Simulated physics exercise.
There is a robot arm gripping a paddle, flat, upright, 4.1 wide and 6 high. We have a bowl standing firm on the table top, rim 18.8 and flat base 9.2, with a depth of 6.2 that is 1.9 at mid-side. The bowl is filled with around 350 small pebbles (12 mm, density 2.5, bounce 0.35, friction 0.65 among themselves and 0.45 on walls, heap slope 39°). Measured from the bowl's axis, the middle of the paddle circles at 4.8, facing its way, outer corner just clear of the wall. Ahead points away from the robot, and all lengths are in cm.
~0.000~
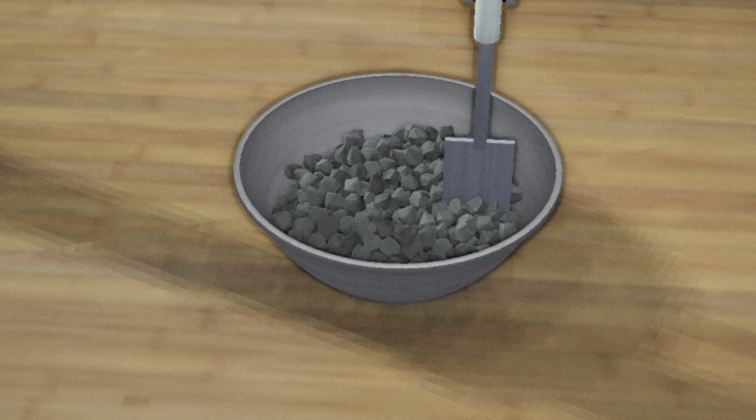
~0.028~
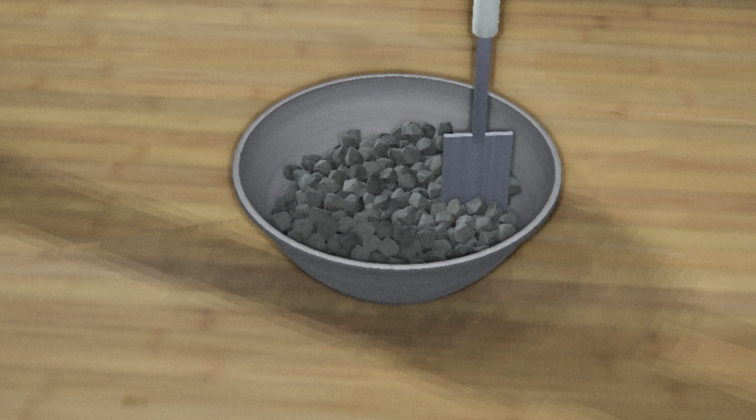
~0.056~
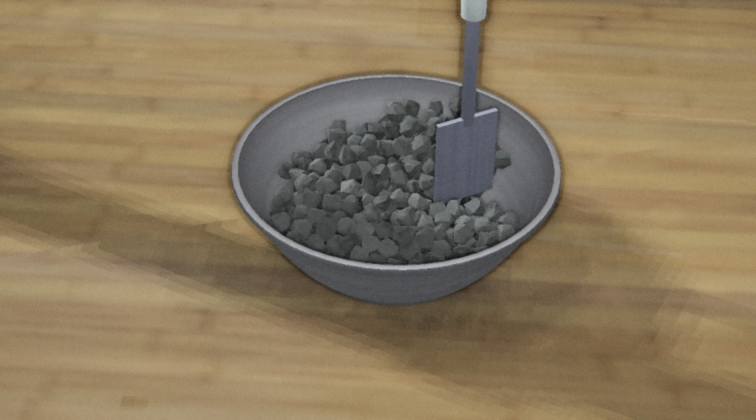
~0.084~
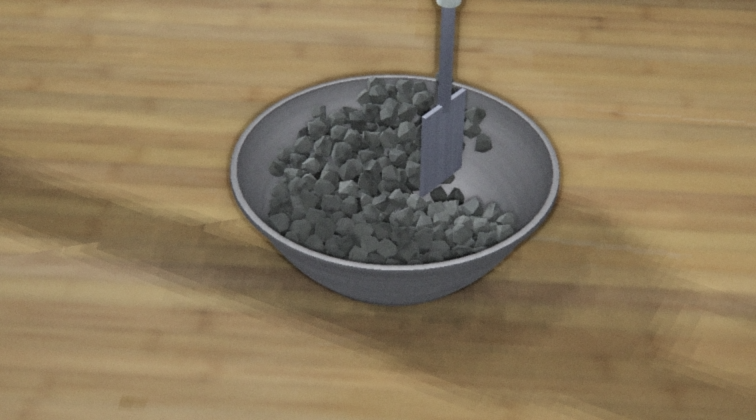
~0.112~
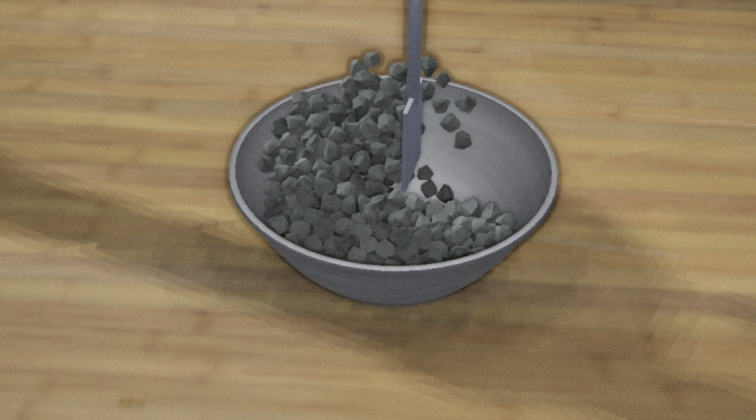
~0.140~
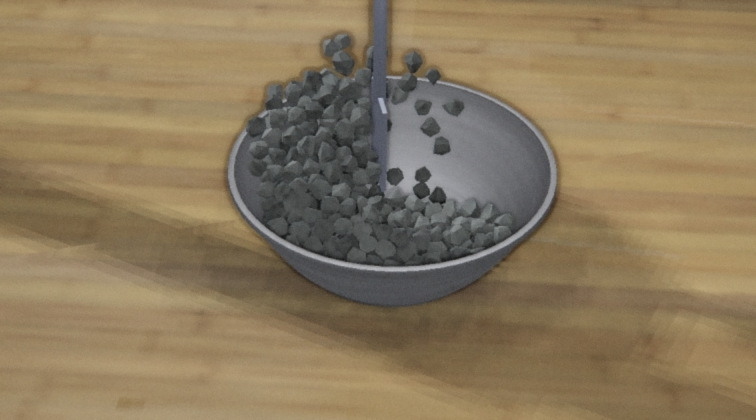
A paddle with a flat grey blade turns and sweeps leftward through small grey pebbles in a round grey bowl on a wooden surface, pushing them up into a heap at the left and back, with several pebbles rising above the rim.
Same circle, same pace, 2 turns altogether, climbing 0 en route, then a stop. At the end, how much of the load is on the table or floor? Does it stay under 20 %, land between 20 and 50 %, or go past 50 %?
It goes past 50 %.
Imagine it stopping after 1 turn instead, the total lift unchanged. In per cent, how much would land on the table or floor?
Roughly 40 percent would end up there.
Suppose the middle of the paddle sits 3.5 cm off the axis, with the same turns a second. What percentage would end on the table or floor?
Roughly 35 percent, I'd expect.
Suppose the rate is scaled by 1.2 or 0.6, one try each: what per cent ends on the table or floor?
Roughly 65 and 40 per cent.
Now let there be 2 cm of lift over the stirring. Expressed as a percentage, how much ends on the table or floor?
Near 40 in a hundred.
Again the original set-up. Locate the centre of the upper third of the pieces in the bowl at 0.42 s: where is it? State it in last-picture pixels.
Look near (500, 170) for its middle.
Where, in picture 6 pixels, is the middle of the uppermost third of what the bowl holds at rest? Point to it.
About (470, 173).
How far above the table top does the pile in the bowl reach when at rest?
I'd guess close to 6.5 centimetres.
By 0.42 s, 343° round, highest piece 9 above the table; 232 in the bowl, 86 on the table or floor, 34 in flight or on the tool.
By 0.69 s, 223° round, highest piece 9 above the table; 170 in the bowl, 169 on the table or floor, 13 in flight or on the tool.
By 1.03 s, 0° round, highest piece 6 above the table; 207 on the table or floor, 145 in the bowl.
By 1.73 s, 0° round, highest piece 6 above the table; 207 on the table or floor, 145 in the bowl.
Final count, 207 on the table or floor, 145 in the bowl. That is 59 % on the table or floor.
